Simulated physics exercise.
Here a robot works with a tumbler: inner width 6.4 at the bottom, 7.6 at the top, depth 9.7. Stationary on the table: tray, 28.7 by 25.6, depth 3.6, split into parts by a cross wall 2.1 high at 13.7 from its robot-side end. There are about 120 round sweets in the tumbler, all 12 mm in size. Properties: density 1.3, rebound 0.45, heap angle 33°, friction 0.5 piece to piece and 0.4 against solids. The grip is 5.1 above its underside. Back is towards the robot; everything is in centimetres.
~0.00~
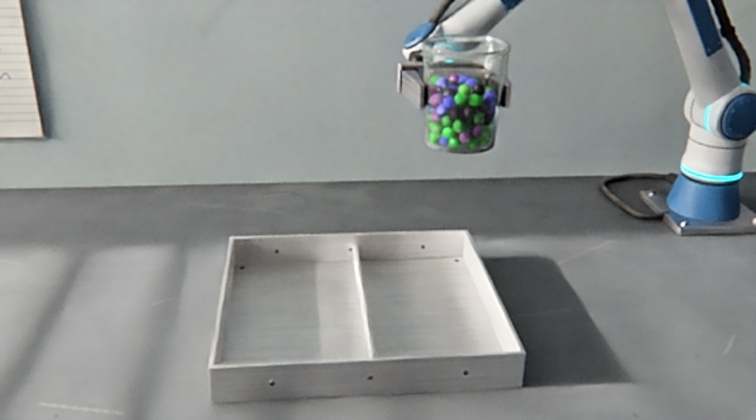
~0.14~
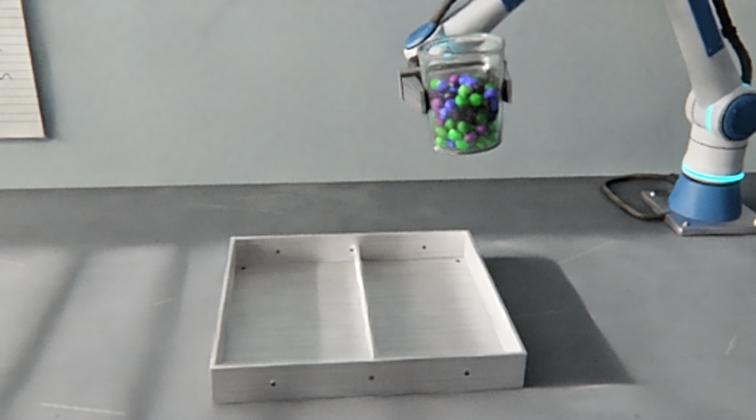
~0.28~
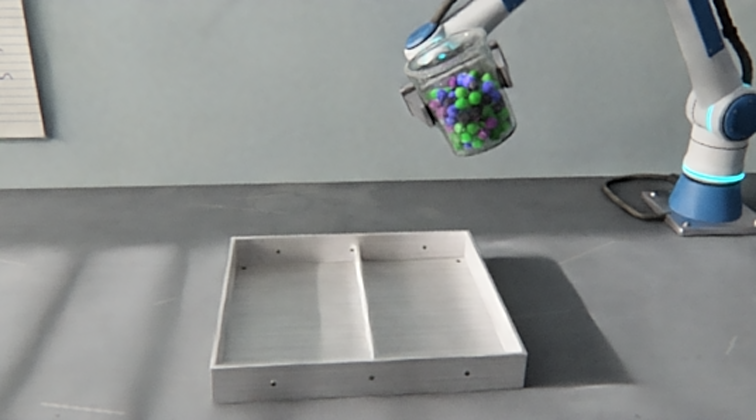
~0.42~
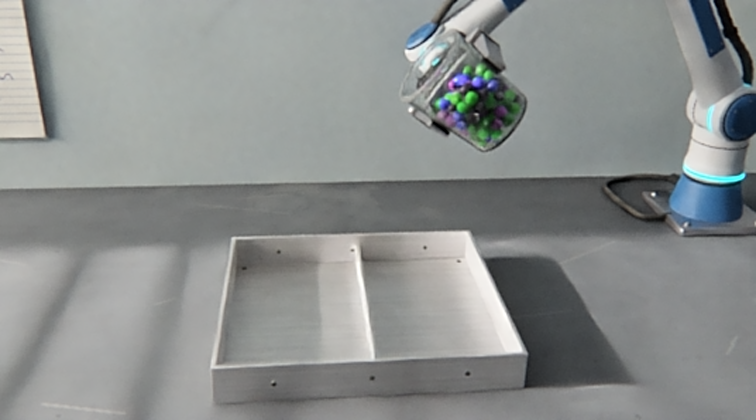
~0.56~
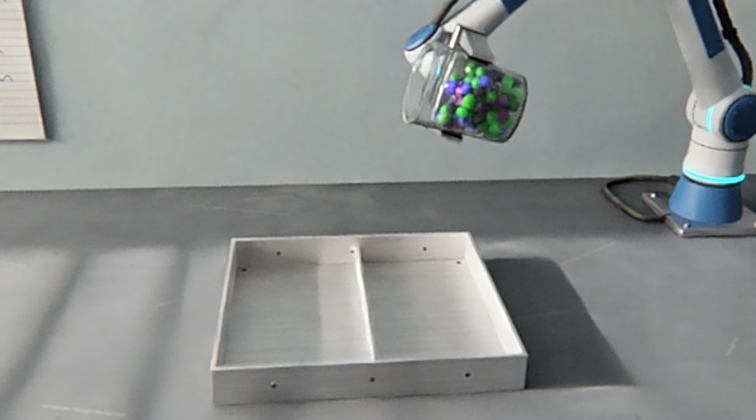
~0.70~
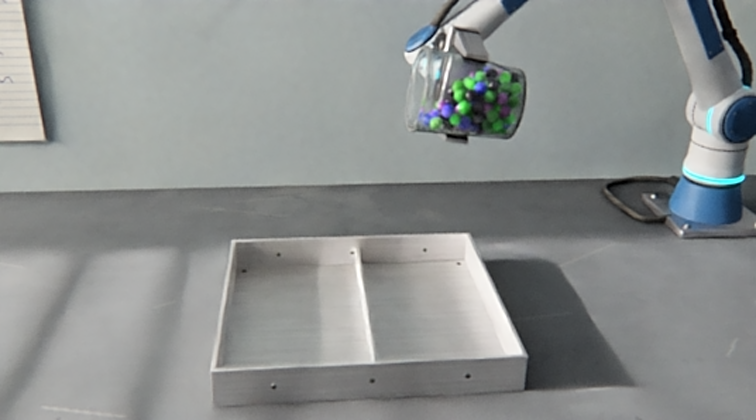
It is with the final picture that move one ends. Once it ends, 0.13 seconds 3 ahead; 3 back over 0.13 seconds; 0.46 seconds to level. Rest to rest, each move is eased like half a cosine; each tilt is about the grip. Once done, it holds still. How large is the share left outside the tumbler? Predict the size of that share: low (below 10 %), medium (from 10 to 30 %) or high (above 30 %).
Predicted share: Medium.
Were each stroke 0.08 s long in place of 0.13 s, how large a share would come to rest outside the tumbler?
It would come to roughly 45 %.
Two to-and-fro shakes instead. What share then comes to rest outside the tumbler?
In that case it would be roughly 35 per cent.
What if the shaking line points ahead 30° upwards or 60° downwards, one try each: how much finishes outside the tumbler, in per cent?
You'd get some 20 per cent with the first setting and some 0 per cent with the second.
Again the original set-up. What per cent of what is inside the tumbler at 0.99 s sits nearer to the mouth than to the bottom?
I'd guess about 55 percent of it.
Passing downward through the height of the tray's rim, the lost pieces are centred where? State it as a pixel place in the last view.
I'd put it somewhere near (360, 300).
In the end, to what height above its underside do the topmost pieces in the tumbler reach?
It reaches close to 7.5 cm in the end.
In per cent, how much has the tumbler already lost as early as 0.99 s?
Around 10 percent at that moment.
After 0.99 s, tilted 79° forward, highest piece 26 above the table; 110 in the tumbler, 12 in flight or on a rim.
After 1.28 s, tilted 18° forward, highest piece 29 above the table; 102 in the tumbler, 12 in the far-side part, 8 in the robot-side part.
After 1.62 s, level, highest piece 28 above the table; 102 in the tumbler, 11 in the far-side part, 9 in the robot-side part.
After 2.67 s, level, highest piece 28 above the table; 102 in the tumbler, 11 in the far-side part, 9 in the robot-side part.
At rest, 102 in the tumbler, 11 in the far-side part, 9 in the robot-side part. That is 16 % outside the tumbler.
